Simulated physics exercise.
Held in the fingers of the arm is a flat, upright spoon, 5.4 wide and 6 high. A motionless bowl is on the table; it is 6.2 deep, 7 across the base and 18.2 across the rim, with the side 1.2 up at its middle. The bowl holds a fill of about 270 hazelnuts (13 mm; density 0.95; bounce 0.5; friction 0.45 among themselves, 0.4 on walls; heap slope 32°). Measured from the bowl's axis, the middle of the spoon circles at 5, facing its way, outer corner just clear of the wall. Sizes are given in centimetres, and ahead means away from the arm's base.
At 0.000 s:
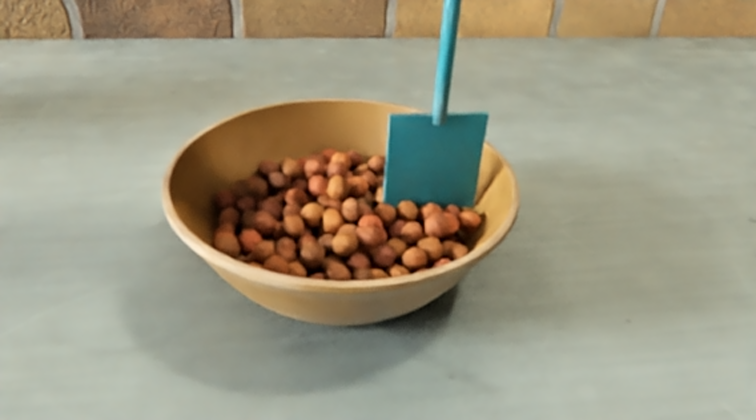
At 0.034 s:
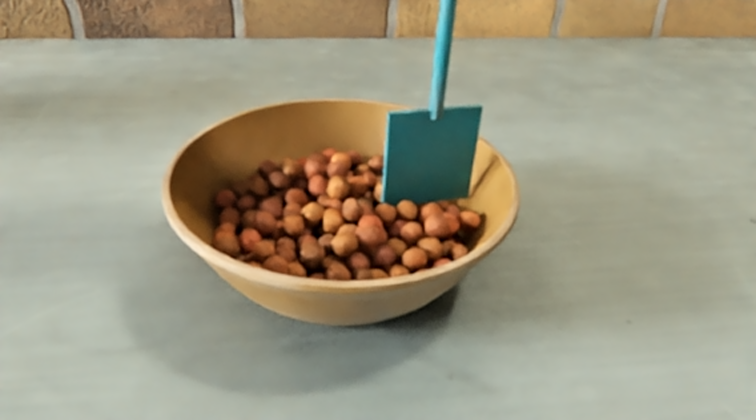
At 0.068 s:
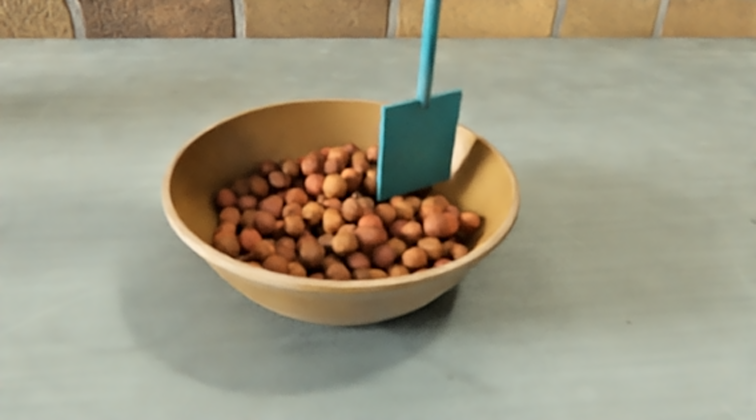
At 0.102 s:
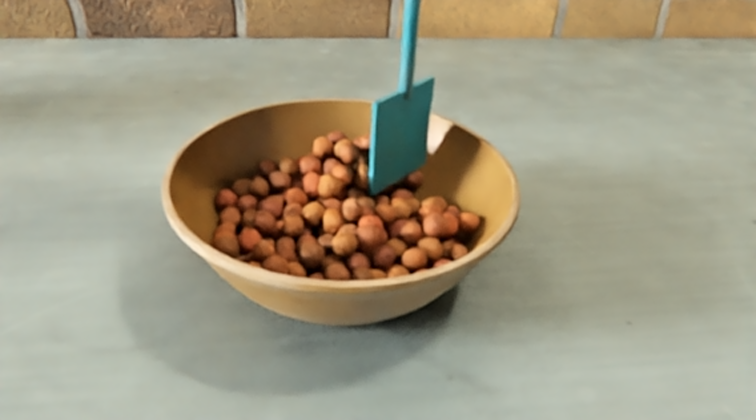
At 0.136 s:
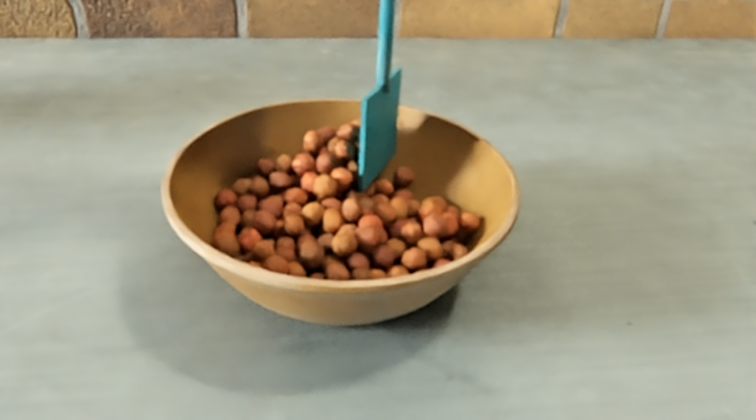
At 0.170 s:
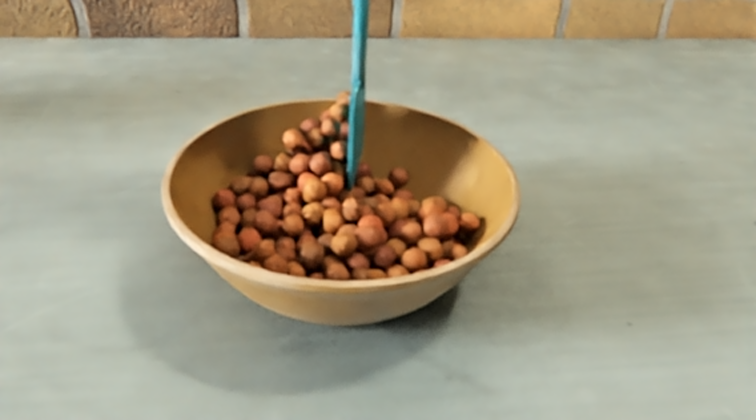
A tan bowl of small round brown nuts sat still on a gray table while a flat teal paddle swept leftward through them along the back, turning edge-on and pushing some into a taller heap.
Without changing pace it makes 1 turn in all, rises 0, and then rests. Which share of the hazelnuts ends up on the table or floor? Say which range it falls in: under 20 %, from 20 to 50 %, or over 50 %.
It falls under 20 %.
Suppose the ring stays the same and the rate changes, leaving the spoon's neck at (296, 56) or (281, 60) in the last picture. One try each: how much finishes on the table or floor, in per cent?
Near 25 in a hundred for the first and near 25 in a hundred for the second.
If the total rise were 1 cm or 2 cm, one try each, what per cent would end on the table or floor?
Roughly 5 percent, then roughly 5 percent.
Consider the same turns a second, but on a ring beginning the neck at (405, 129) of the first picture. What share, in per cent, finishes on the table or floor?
Roughly 10 per cent.
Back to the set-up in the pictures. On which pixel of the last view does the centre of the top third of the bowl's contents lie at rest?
Roughly pixel (391, 173).
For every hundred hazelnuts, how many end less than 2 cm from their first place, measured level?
That comes to some 35 per cent.
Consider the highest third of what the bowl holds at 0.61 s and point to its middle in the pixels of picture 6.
Near pixel (437, 218).
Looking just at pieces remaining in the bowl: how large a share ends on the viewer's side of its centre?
Around 35 percent of it.
After 0.39 s, 185° round, highest piece 8 above the table; 259 in the bowl, 3 on the table or floor, 5 in flight or on the tool.
After 0.61 s, 295° round, highest piece 8 above the table; 245 in the bowl, 18 on the table or floor, 4 in flight or on the tool.
After 0.91 s, 0° round, highest piece 7 above the table; 230 in the bowl, 36 on the table or floor, 1 in flight or on the tool.
After 1.61 s, 0° round, highest piece 7 above the table; 230 in the bowl, 37 on the table or floor.
In the end, 230 in the bowl, 37 on the table or floor. That is 14 % on the table or floor.
